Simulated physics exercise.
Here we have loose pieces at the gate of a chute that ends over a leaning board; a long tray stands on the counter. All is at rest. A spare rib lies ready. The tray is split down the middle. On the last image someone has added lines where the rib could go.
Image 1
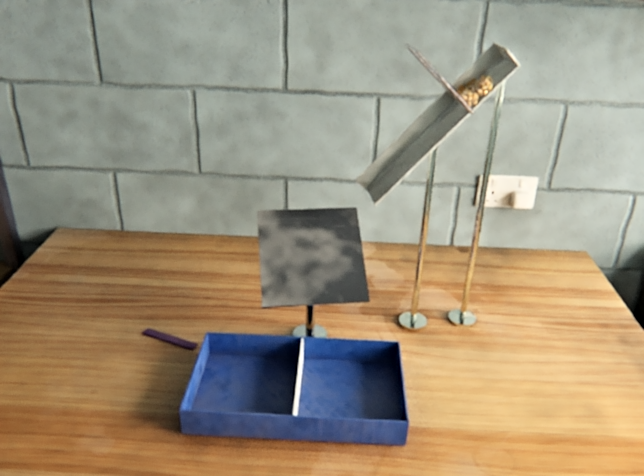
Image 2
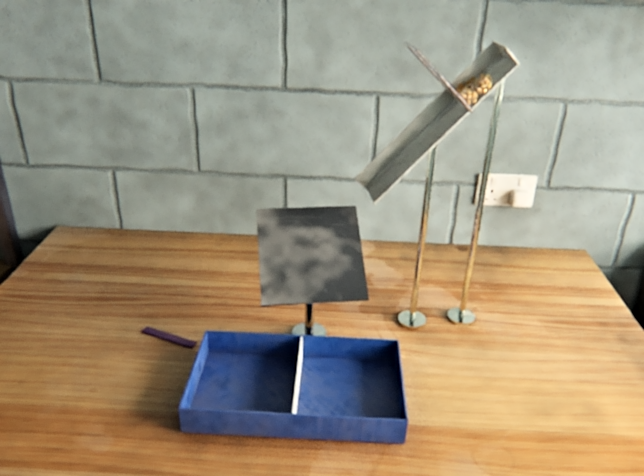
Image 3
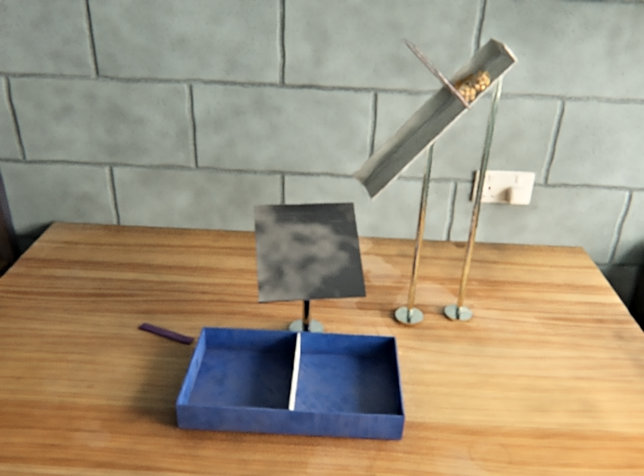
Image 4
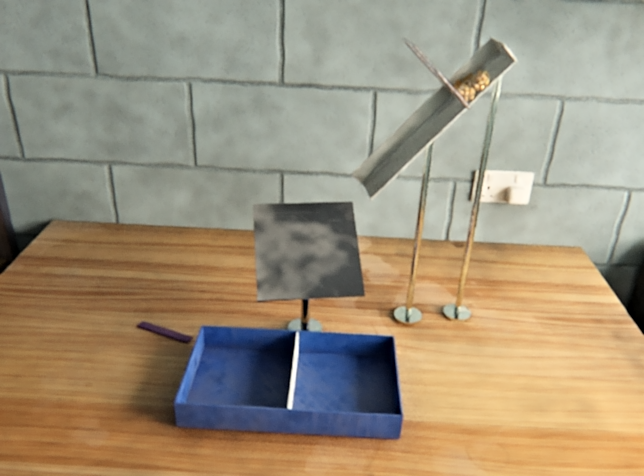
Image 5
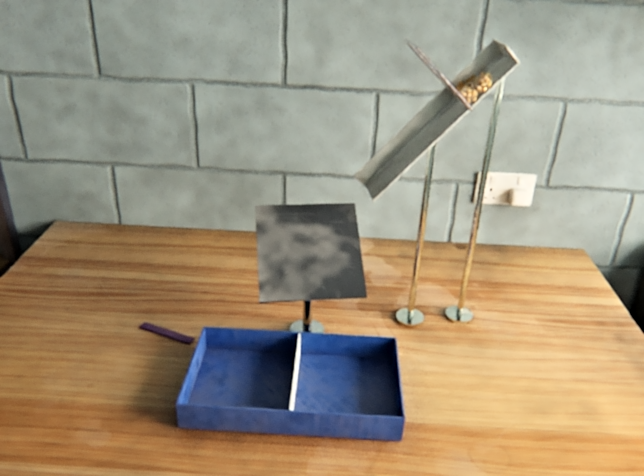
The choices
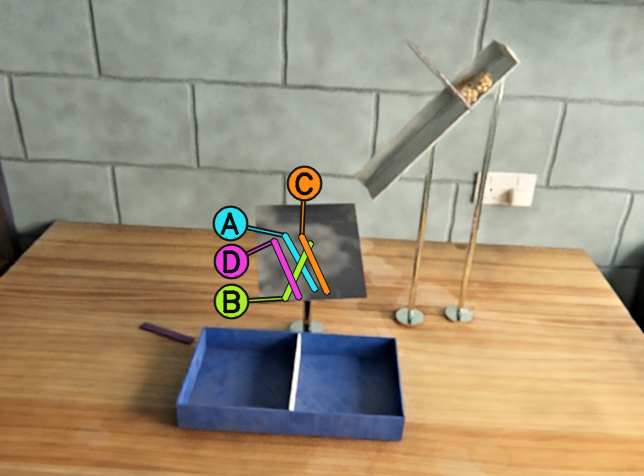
The clip opens on a wooden table with a blue, two-part tray in front of a tilted dark board, while a sloping chute on two thin stands holds dried chickpeas behind a closed gate. The view shifts very slightly, but the chickpeas, gate, board and tray all stay still throughout.
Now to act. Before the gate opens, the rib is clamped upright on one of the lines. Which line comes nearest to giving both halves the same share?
It is B.
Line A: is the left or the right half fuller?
More lands on the right.
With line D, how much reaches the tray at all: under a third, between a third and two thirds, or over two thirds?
It is over two thirds.
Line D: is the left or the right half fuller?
The right half.
On the marked copy, line A from (285, 235) to (314, 289); line B from (310, 243) to (285, 298); line C from (301, 236) to (327, 291); line D from (274, 241) to (298, 296).
For line A, of what is caught, about a tenth in the left half, almost all in the right.
For line B, of what is caught, roughly half in the left half, roughly half in the right.
For line C, of what is caught, about a tenth in the left half, almost all in the right.
For line D, of what is caught, about a tenth in the left half, almost all in the right.
